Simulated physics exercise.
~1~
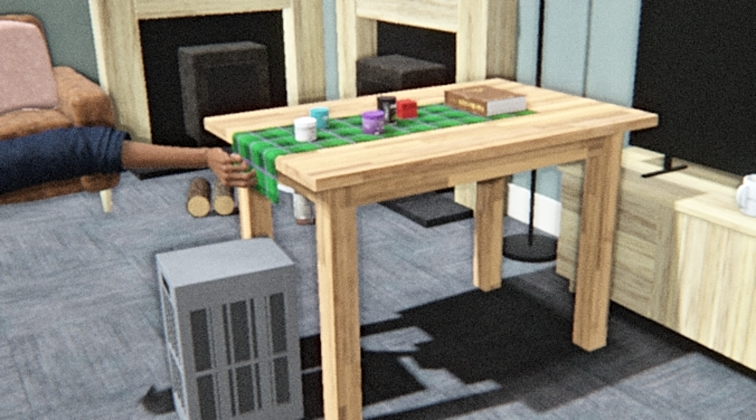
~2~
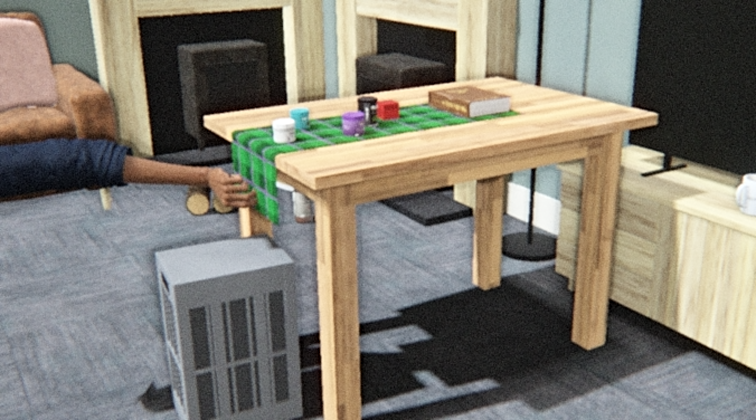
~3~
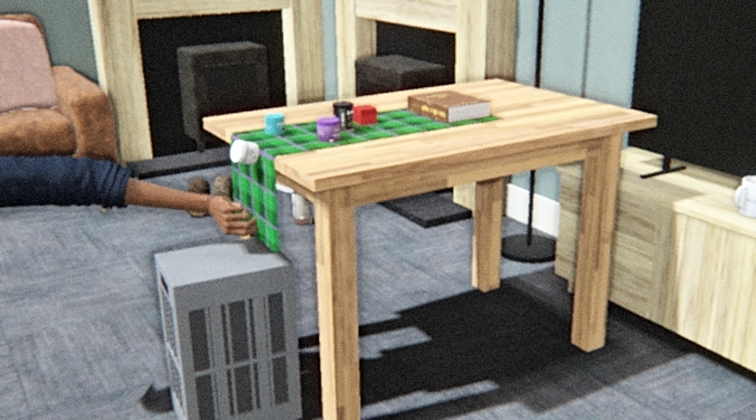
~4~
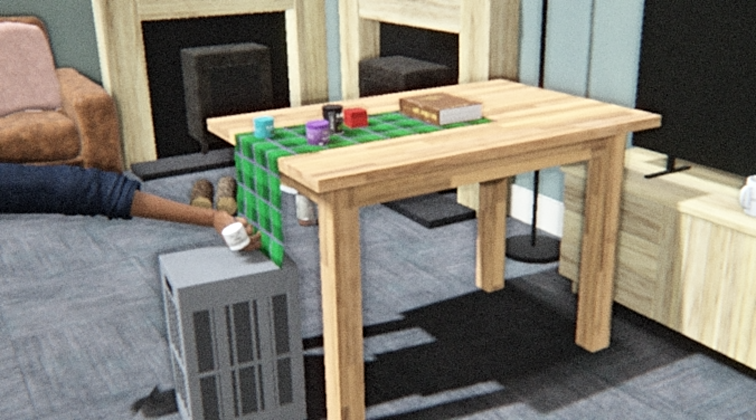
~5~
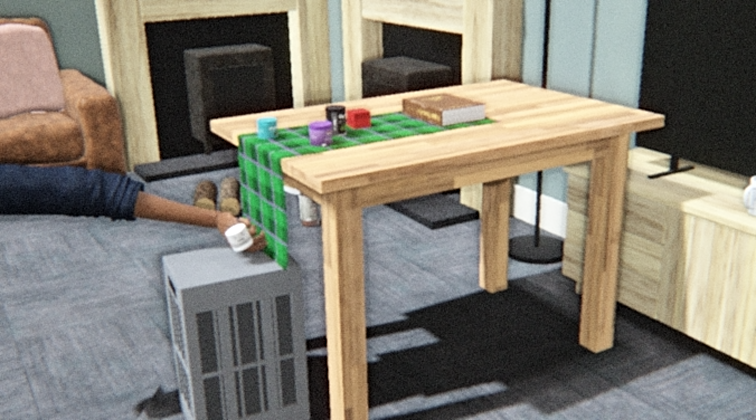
A dark-sleeved arm reaches in from the left of a living room, seen from slightly above, gripping the end of a green checked cloth on a wooden table. On the cloth stand white, turquoise and purple pots, a black can, a small red item and a brown book, while a grey crate sits below. The hand pulls the cloth down and left, carrying everything towards the edge. The white pot tips over the edge and drops to the hand just above the crate. The pulling stops there, with the other things still on the table and the can upright.
